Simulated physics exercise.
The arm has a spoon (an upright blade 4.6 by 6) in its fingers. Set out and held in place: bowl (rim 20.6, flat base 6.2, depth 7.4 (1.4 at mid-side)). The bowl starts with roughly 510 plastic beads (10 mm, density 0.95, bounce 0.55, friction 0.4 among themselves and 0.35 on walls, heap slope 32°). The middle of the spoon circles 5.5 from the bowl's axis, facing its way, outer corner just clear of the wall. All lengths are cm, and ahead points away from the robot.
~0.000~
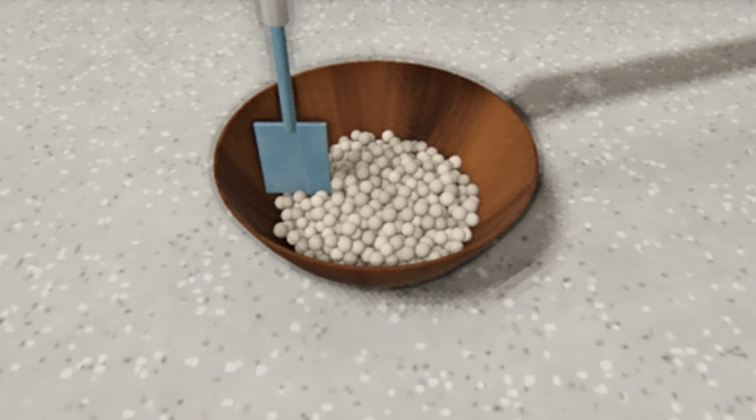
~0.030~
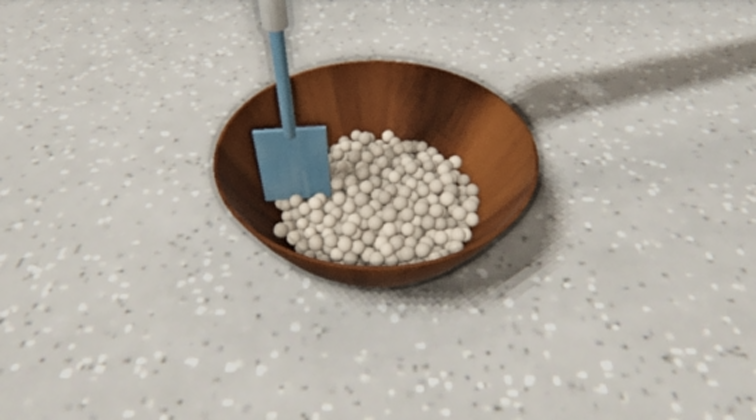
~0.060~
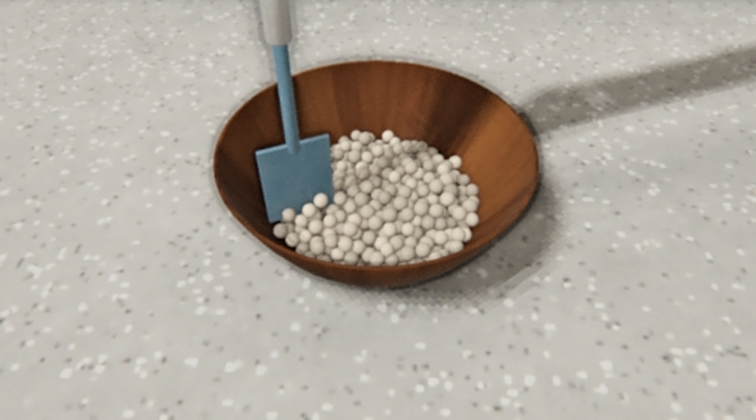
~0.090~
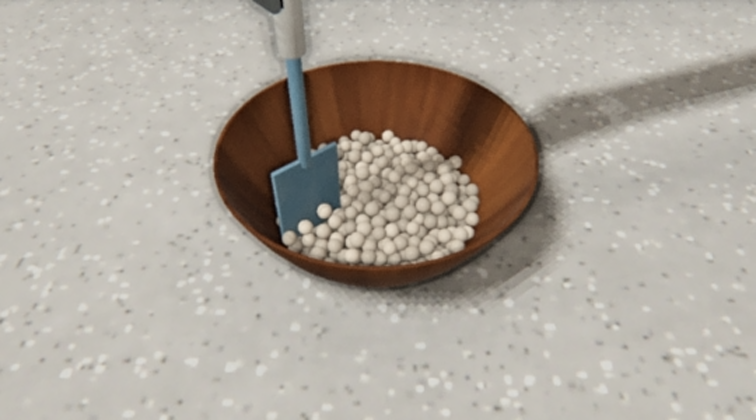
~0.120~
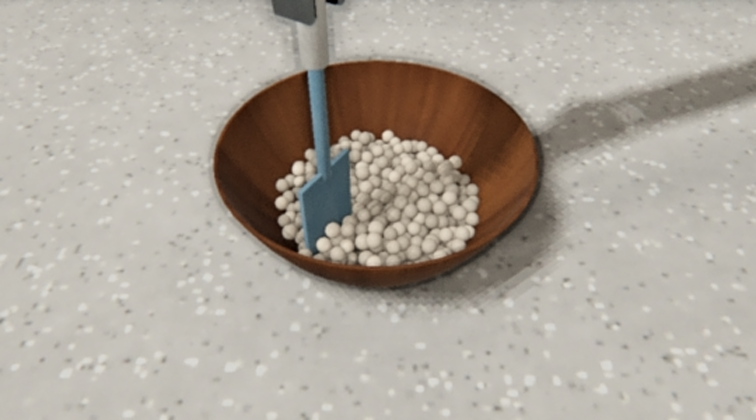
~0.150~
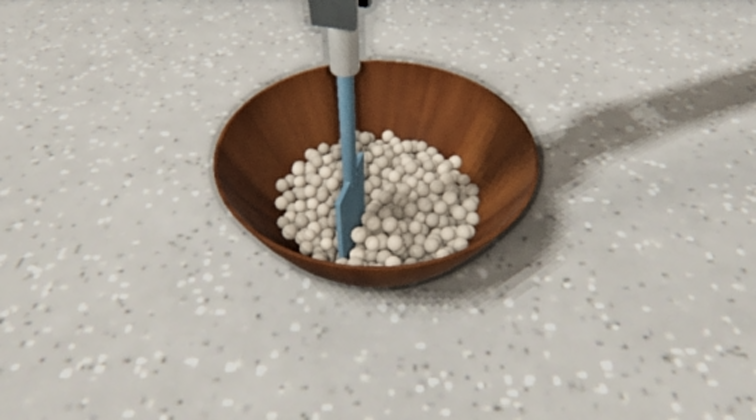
A blue spatula held upright by a robot arm sweeps rightward through pale beads, turning edge-on.
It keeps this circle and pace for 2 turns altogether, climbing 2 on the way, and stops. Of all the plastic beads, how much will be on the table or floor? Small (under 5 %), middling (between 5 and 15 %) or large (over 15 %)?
On the table or floor the share is small, under 5 %.
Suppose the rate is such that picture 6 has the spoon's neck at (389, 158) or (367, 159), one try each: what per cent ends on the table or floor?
About 0 and 0 per cent.
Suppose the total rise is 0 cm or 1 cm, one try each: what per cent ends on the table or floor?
Some 5 and 0 per cent.
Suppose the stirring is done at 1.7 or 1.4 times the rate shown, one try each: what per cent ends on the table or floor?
About 5 and 0 per cent.
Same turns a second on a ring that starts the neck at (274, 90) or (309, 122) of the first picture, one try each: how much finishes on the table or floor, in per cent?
About 0 and 0 per cent.
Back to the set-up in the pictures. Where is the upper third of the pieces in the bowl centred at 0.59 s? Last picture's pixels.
Near (365, 169).
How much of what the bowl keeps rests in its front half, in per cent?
About 45 per cent.
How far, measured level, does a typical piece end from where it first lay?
Roughly 0 cm.
By 0.59 s, 328° round, highest piece 7 above the table; 508 in the bowl, 3 on the table or floor.
By 1.03 s, 222° round, highest piece 4 above the table; 508 in the bowl, 3 on the table or floor.
By 1.45 s, 0° round, highest piece 4 above the table; 508 in the bowl, 3 on the table or floor.
By 2.15 s, 0° round, highest piece 4 above the table; 508 in the bowl, 3 on the table or floor.
Final count, 508 in the bowl, 3 on the table or floor. That is 1 % on the table or floor.
